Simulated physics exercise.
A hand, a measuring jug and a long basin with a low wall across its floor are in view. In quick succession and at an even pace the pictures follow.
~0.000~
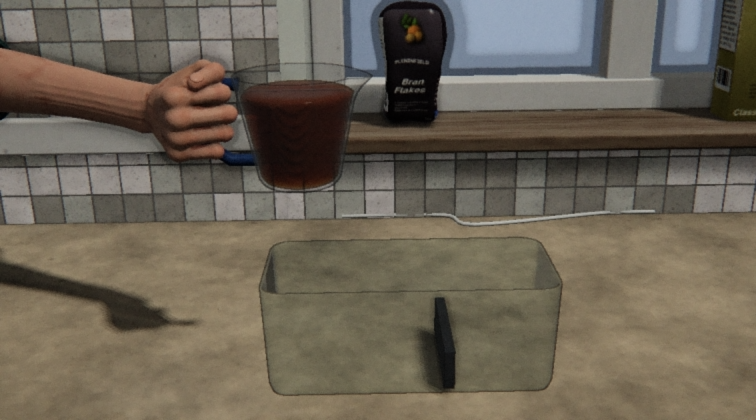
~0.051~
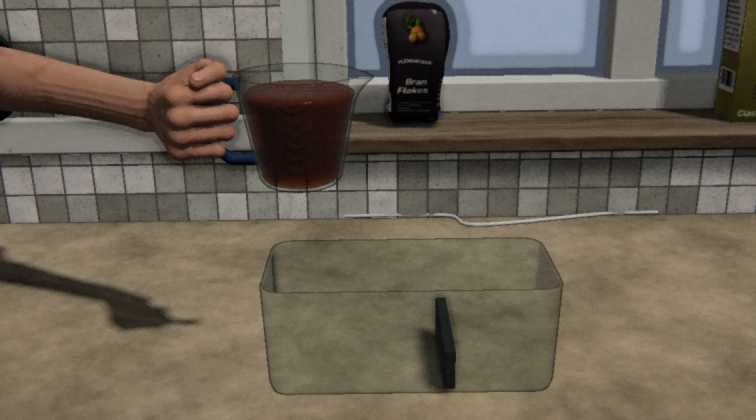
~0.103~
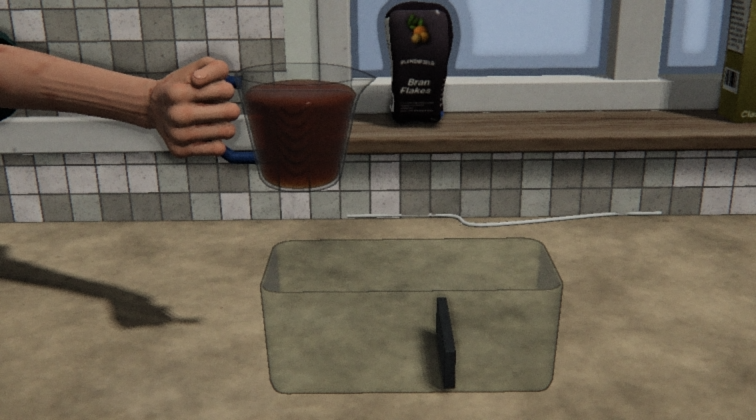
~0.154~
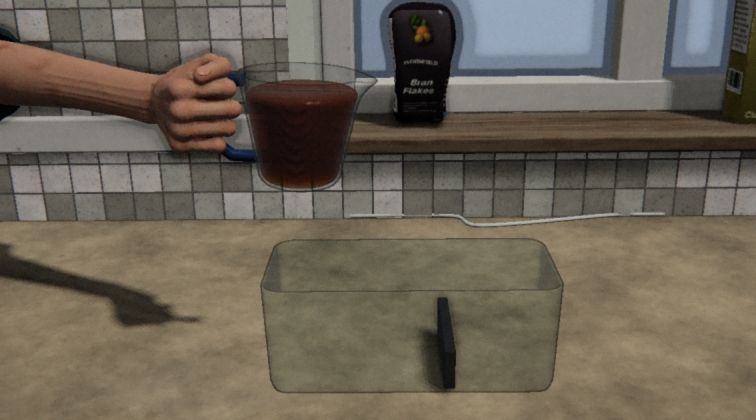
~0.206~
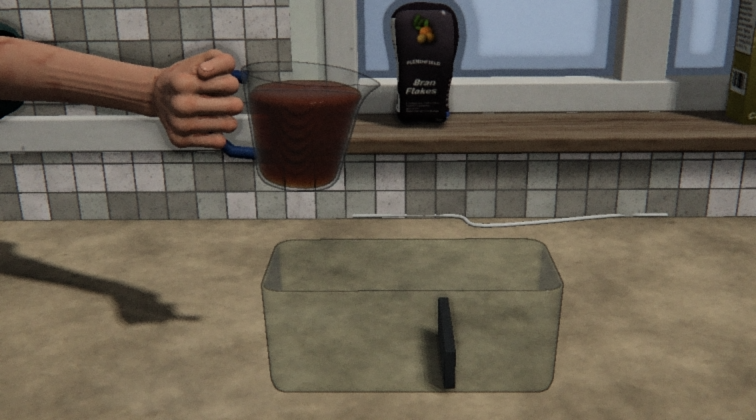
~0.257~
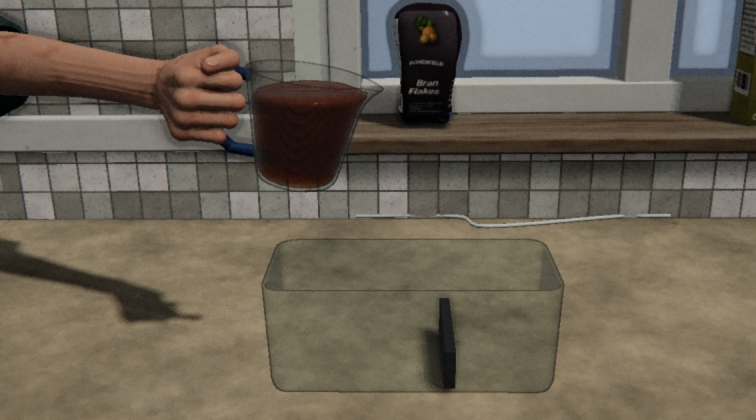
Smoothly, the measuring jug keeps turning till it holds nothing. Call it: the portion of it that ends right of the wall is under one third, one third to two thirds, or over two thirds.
One third to two thirds.
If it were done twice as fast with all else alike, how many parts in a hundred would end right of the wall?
It comes to near 25 per cent.
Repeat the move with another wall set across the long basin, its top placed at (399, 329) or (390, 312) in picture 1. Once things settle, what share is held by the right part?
Well, it's close to 90 per cent for the first one, then 95 per cent for the other.
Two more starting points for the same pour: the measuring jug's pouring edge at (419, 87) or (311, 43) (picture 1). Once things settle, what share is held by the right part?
Try one: 80 %; try two: 5 %.
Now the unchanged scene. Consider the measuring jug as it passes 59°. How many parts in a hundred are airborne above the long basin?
About 20 per cent.
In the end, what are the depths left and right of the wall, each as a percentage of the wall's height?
Roughly 30 percent left, 50 percent right.
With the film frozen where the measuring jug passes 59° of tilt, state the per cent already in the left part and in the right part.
Reading: Left some 0 %, right some 5 %.
A moment on, the measuring jug is tipped part way and 73 per cent is still to pour, 1 is left of the wall and 6 right of it.
Next, the measuring jug is tipped on its side and 18 per cent is still to pour, 23 is left of the wall and 42 right of it.
Then the measuring jug is tipped right over and 0 per cent is still to pour, 52 is left of the wall and 46 right of it.
Later the measuring jug is tipped right over and 0 per cent is still to pour, 52 is left of the wall and 46 right of it.
At rest 52 per cent lies left of the wall, 46 right of it and 1 outside.
